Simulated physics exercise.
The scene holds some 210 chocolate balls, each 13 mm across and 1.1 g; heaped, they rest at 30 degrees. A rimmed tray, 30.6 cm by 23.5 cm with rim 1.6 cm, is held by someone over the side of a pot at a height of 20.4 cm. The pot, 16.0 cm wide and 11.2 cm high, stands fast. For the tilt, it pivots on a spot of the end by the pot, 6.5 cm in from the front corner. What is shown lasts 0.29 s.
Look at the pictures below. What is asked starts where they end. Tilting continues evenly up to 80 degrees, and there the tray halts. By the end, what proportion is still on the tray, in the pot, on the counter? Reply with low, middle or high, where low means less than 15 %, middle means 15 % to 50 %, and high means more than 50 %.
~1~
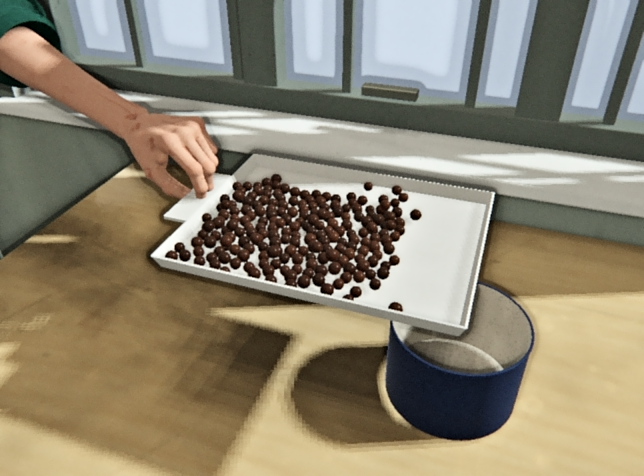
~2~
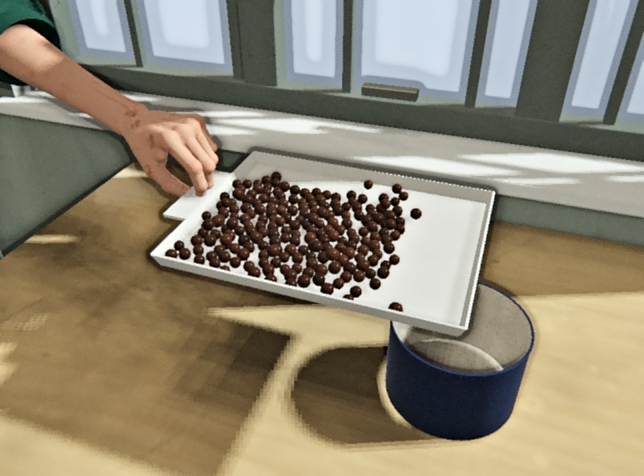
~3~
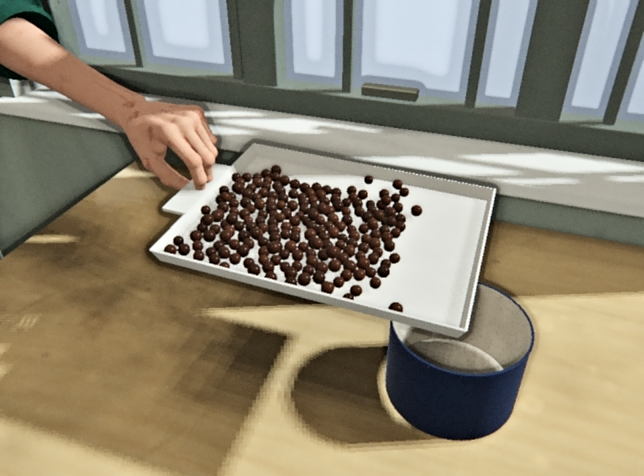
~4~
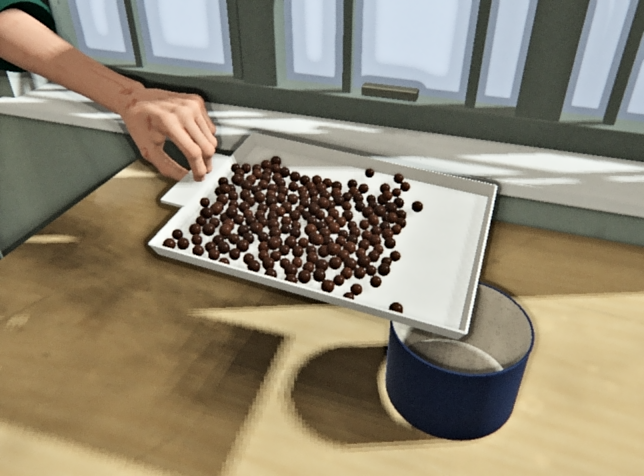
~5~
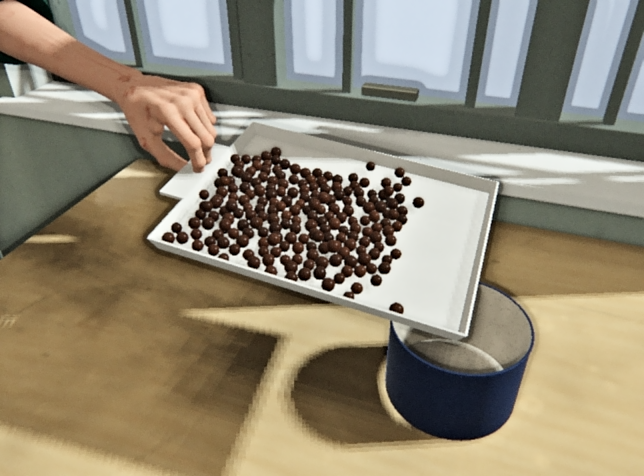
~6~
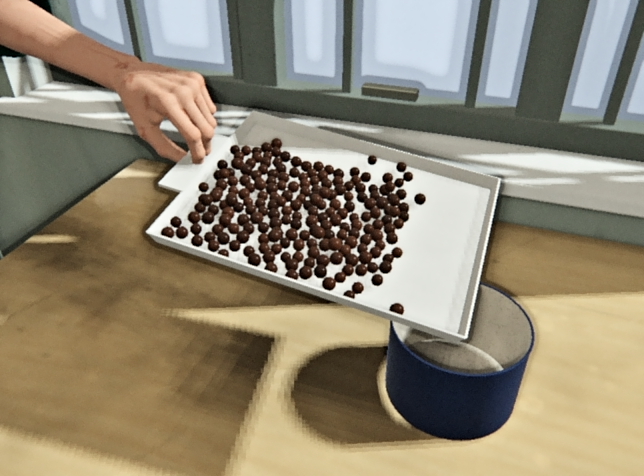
My answer: Left on the tray - low; pot - low; counter - high.
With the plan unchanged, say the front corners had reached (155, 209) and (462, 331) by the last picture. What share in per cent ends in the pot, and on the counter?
You'd end with pot at 10 and counter at 90.
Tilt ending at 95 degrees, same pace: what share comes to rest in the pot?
Share in the pot: Around 0 %.
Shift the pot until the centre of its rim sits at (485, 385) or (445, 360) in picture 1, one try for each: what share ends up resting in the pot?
The shares would be near 75 and 50 per cent respectively.
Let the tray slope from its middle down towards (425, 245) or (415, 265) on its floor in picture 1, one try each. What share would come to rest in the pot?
The share comes to roughly 50 in a hundred, then roughly 20 in a hundred.
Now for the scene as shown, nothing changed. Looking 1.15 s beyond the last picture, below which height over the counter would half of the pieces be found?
Some 22 cm above the counter.
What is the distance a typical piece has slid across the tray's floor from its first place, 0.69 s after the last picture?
It has moved some 9 cm from its start.
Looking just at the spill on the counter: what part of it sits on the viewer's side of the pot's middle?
100 %.
Then, 0.69 s after the last picture, tilt 43 degrees; the tray holds 95 %, the pot 0 %.
Then, 1.15 s after the last picture, tilt 65 degrees; the tray holds 65 %, the pot 0 %.
Then, 1.68 s after the last picture, tilt 80 degrees; the tray holds 0 %, the pot 0 %.
In the end, tray 0 %, pot 0 %, counter 100 %.
